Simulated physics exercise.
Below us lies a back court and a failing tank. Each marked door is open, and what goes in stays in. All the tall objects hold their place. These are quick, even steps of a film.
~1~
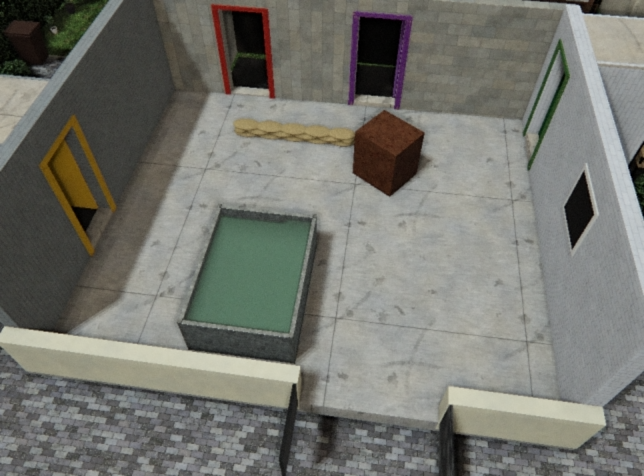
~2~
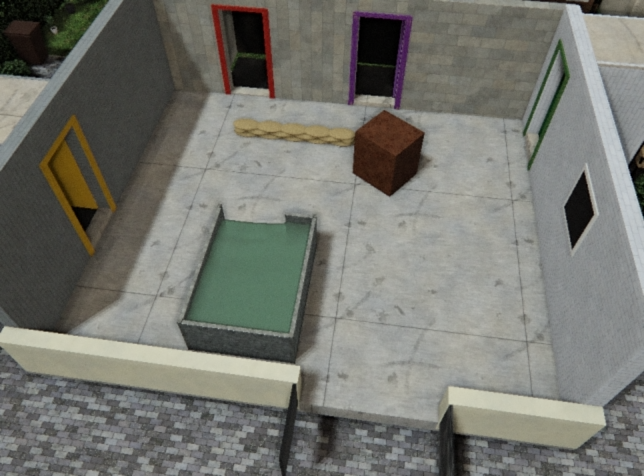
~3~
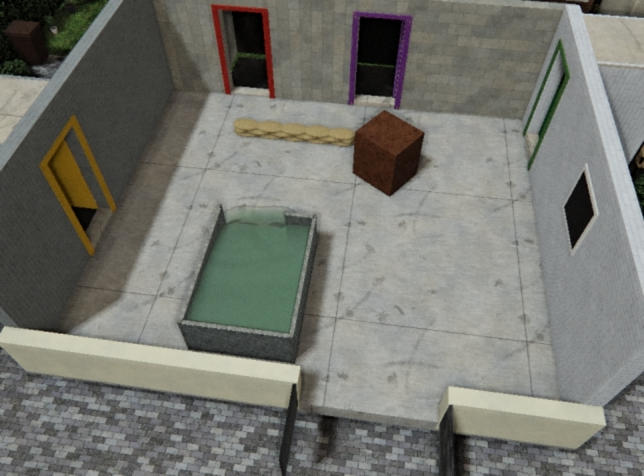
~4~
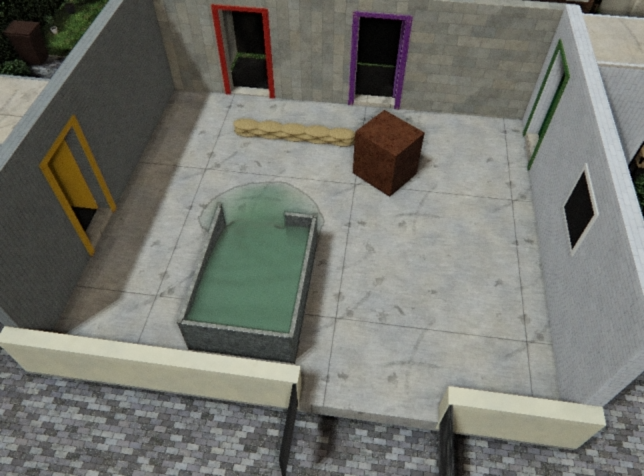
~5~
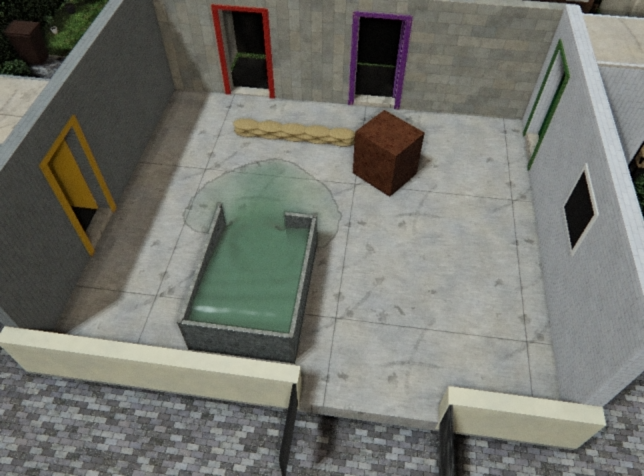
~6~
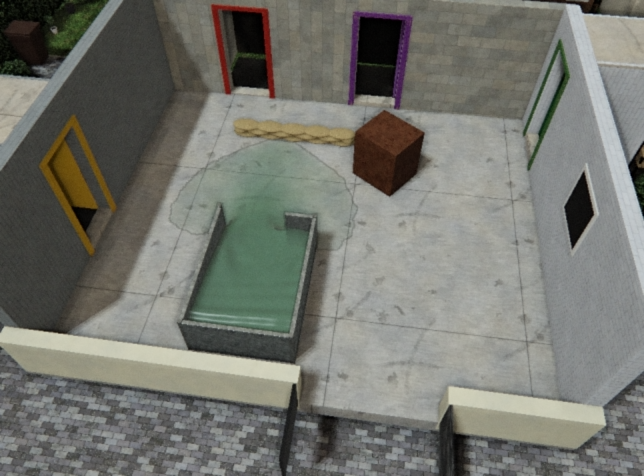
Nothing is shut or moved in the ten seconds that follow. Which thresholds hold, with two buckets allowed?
One by one: The red door lets in a lot; the purple door admits no more than that; the green door admits no more than that; the yellow door admits no more than that.
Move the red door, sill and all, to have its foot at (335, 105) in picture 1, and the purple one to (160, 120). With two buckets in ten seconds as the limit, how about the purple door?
In short: The purple door goes over.
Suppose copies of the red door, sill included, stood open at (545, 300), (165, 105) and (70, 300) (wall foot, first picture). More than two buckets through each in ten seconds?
As listed: Stays under, floods, holds.
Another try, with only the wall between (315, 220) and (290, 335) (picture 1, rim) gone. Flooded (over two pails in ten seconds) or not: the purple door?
One by one: Purple lets less in.
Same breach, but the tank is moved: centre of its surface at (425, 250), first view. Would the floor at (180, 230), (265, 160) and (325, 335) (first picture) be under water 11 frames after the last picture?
As listed: Not flooded, under water, free of water.
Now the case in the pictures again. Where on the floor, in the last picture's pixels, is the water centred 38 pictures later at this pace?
Around (285, 184).
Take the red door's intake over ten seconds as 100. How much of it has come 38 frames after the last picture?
About 55 per cent.
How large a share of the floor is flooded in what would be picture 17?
About 30 per cent.
A moment on, water covers 20 % of the floor; the red door not reached, the purple door not reached, the green door not reached, the yellow door not reached.
Next, water covers 30 % of the floor; the red door not reached, the purple door not reached, the green door not reached, the yellow door not reached.
Then, water covers 40 % of the floor; the red door under two buckets in, the purple door under two buckets in, the green door not reached, the yellow door wet at the sill, nothing in.
Later, water covers 75 % of the floor; the red door over two buckets in, the purple door under two buckets in, the green door wet at the sill, nothing in, the yellow door wet at the sill, nothing in.
In the end, water covers 95 % of the floor; the red door over two buckets in, the purple door under two buckets in, the green door under two buckets in, the yellow door wet at the sill, nothing in.
